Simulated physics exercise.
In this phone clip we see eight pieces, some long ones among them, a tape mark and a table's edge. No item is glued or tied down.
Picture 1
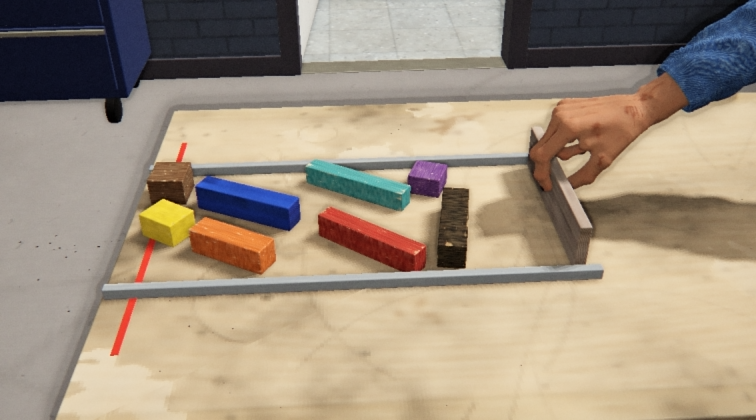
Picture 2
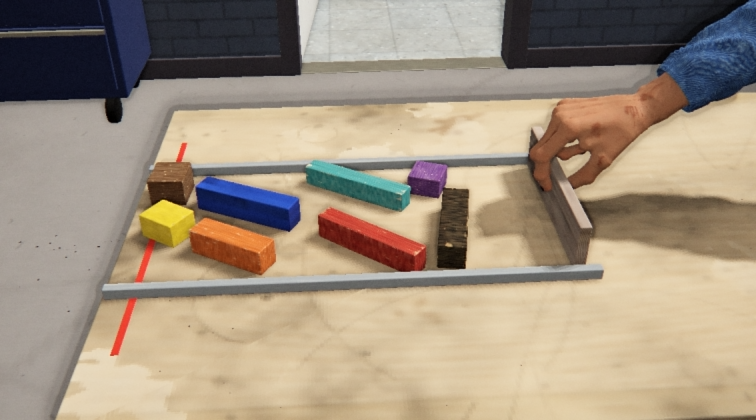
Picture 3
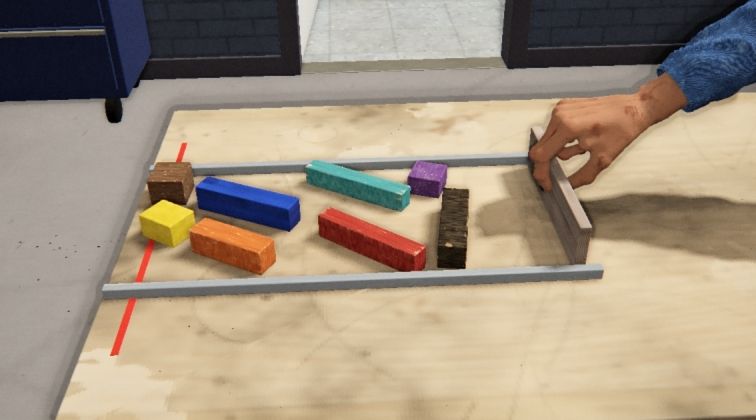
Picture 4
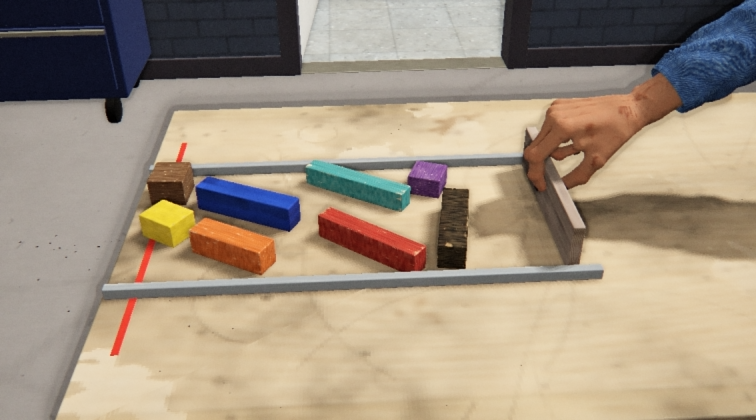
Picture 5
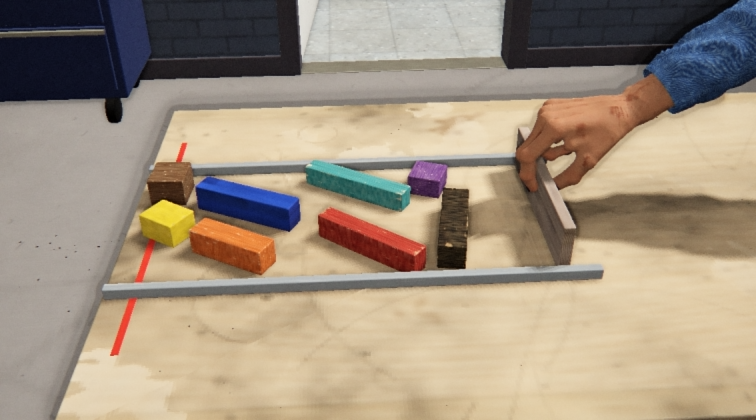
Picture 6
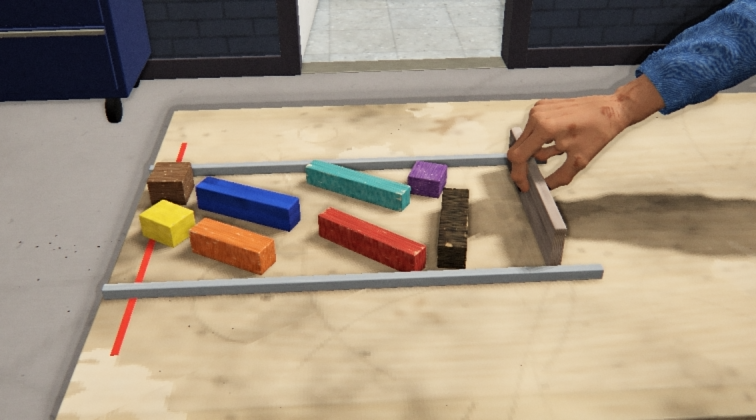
A hand holding a flat board upright between two grey rails stays still at first, then slides it slightly left toward eight coloured blocks and bars, which remain motionless on the wooden table near a red tape line.
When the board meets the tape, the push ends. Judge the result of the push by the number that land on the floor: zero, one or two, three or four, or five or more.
Fallen: Five plus.
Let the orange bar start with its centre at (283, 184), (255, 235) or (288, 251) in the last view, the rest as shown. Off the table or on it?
Spot by spot, it slips away; slips away; slips away.
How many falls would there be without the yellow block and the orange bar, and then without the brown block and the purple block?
First try 4, second try 4.
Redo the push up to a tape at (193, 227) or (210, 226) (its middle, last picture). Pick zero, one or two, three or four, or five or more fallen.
In order, you'd get 3 or 4 falling, then one or two.
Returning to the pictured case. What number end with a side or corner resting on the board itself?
At rest, 2 are in contact.
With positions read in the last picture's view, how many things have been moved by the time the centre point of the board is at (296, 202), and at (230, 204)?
First 8, after that 8.
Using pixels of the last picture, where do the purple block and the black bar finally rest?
They come to rest around (151, 183) and (133, 241).
A little later, none off yet; brown block at rest near (171, 184); yellow block at rest near (168, 223); orange bar at rest near (232, 246).
When it is over, the number that fall off is five or more; down, red bar, turquoise bar, blue stick, orange bar, yellow block and brown block.
